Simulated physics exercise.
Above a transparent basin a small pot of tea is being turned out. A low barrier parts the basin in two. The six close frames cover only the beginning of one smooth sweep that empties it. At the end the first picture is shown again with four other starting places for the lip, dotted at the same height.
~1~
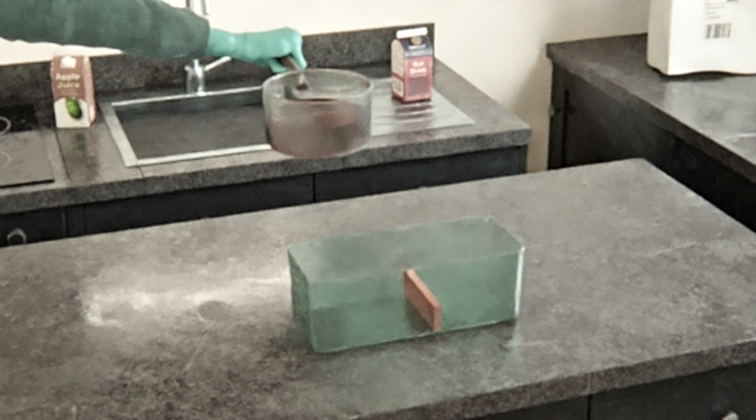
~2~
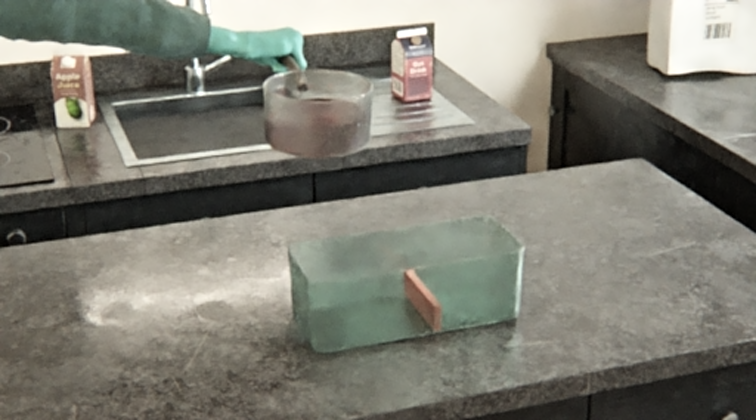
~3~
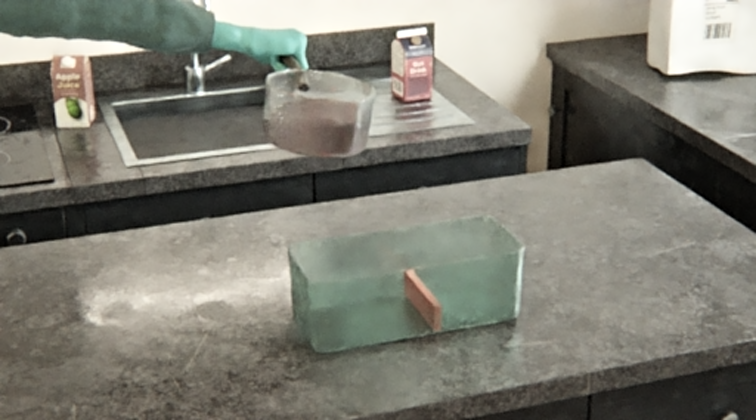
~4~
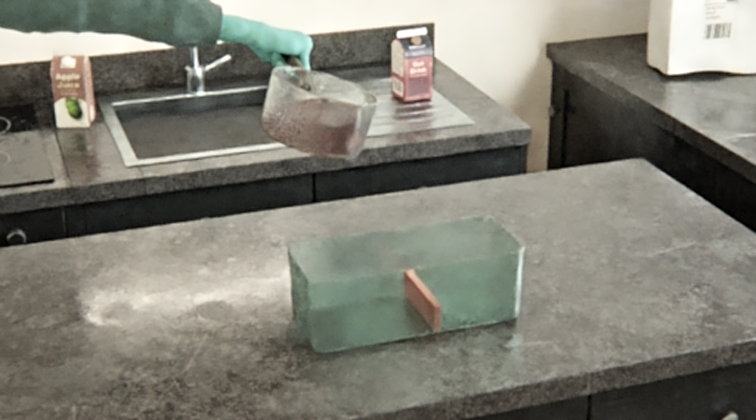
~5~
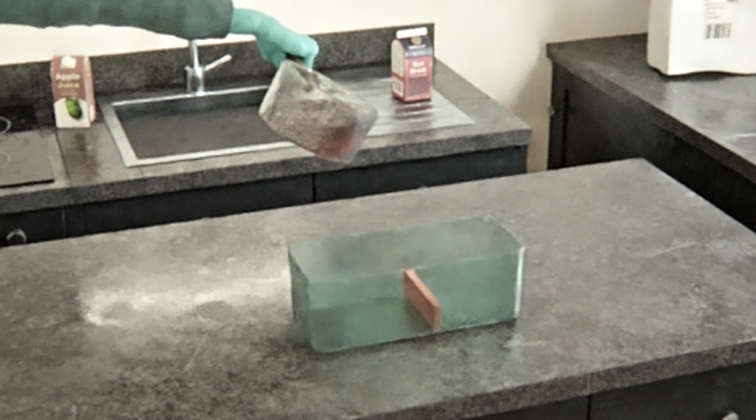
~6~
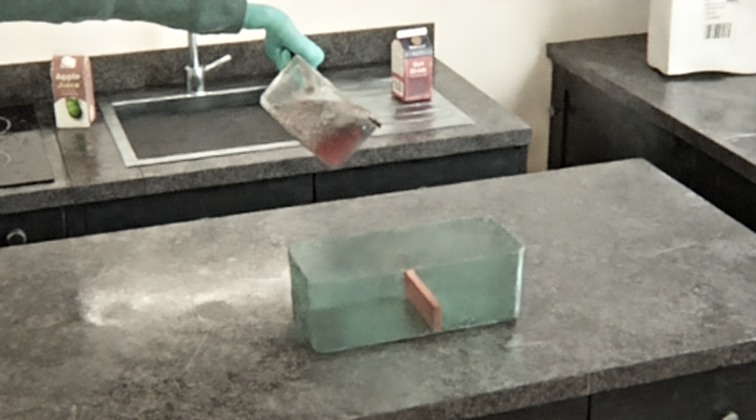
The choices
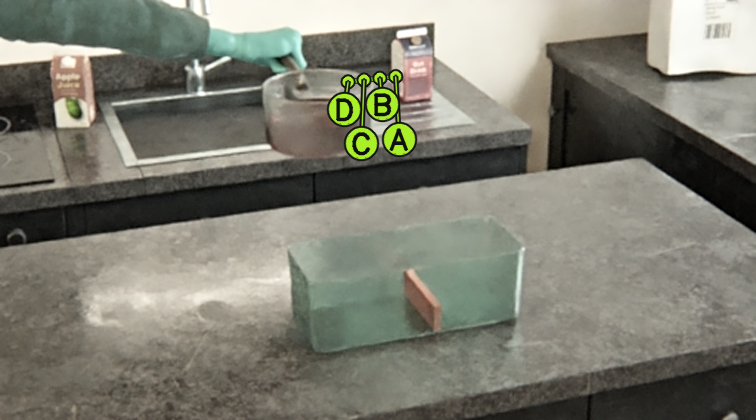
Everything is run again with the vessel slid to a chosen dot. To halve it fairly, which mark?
The best place is B.
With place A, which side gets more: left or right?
The right one.
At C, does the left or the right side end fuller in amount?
More ends on the left.
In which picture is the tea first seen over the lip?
Picture 6.
In lime, A at (395, 76); B at (379, 78); C at (364, 80); D at (348, 81).
For place A, about 13 % ends left of the wall and 86 % right of it.
For place B, about 47 % ends left of the wall and 51 % right of it.
For place C, about 74 % ends left of the wall and 24 % right of it.
For place D, about 92 % ends left of the wall and 4 % right of it; 4 % is lost outside.
